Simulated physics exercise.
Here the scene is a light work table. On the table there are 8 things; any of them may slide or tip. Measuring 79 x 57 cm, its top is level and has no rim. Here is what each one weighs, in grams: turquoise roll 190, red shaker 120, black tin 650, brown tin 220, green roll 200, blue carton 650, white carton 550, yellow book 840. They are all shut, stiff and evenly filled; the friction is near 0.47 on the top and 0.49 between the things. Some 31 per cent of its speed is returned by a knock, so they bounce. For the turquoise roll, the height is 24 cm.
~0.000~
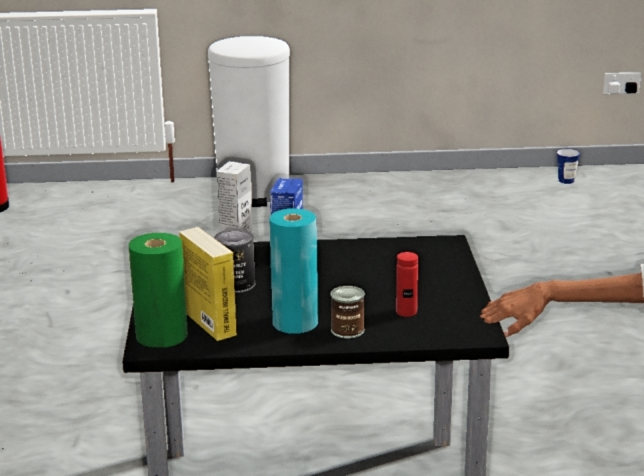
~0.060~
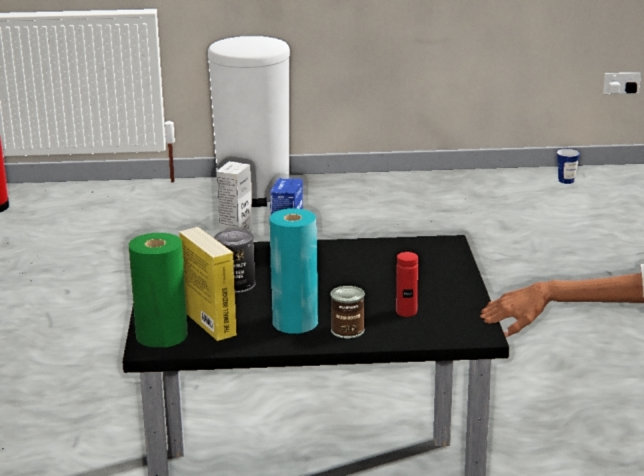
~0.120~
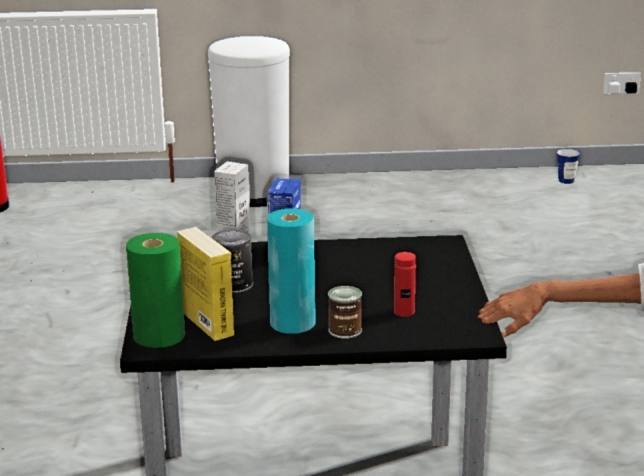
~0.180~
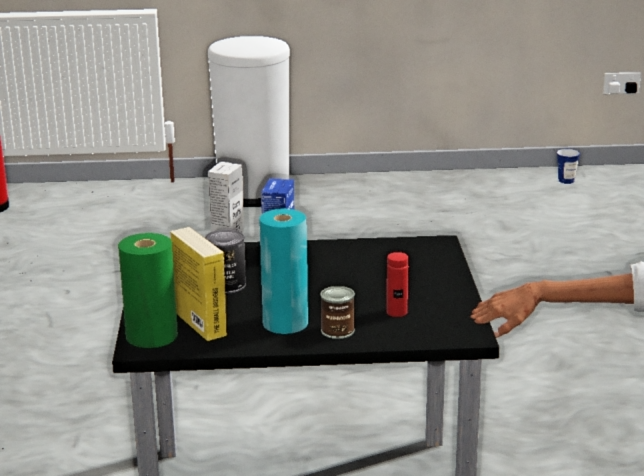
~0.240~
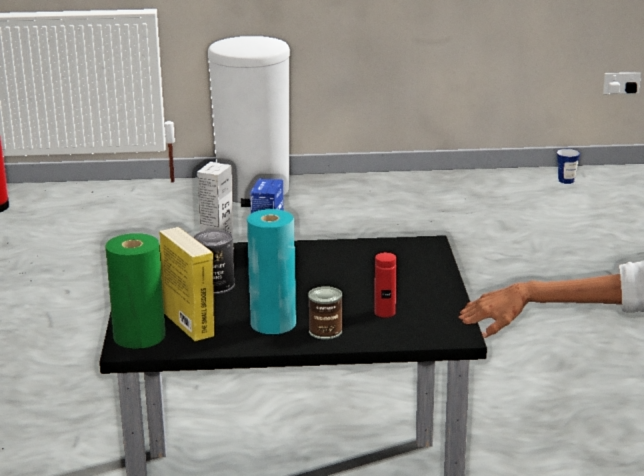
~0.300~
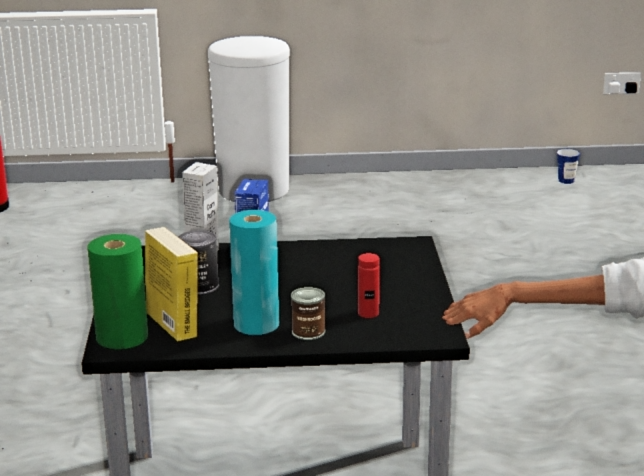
A hand rested at the right edge of a black table crowded with rolls, cartons, tins, a yellow book and a red shaker, then the table slid slowly left, carrying everything along still standing.
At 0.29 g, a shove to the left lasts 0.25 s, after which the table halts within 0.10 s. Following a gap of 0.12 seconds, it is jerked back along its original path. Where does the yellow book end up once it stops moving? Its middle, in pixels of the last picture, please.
It ends at about (160, 329).
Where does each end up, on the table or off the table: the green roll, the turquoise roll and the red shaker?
Observed: Green roll exits its support; turquoise roll remains in bounds; red shaker remains in bounds.
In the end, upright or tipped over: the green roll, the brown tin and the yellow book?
Outcome noted - the green roll ends up fallen, the brown tin survives without falling, the yellow book ends up fallen.
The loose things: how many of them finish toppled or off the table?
Count: 6.
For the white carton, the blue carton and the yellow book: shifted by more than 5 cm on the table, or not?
Note: White carton departs its position. Blue carton departs its position. Yellow book departs its position.
After 0.60 s, table shifted 12 cm; yellow book 36° off upright near (123, 294); red shaker on its side; white carton 55° off upright.
After 0.80 s, table shifted 2 cm; green roll now off the table; yellow book on its side near (138, 327); white carton on its side.
After 1.10 s, yellow book on its side near (160, 329); white carton on its side; blue carton on its side.
In the end (2.0 s), off the table, green roll; toppled on the table, turquoise roll, red shaker, blue carton, white carton and yellow book; the other 2 under 5 cm from the start. At the end, from the last picture's camera, yellow book near (160, 329).
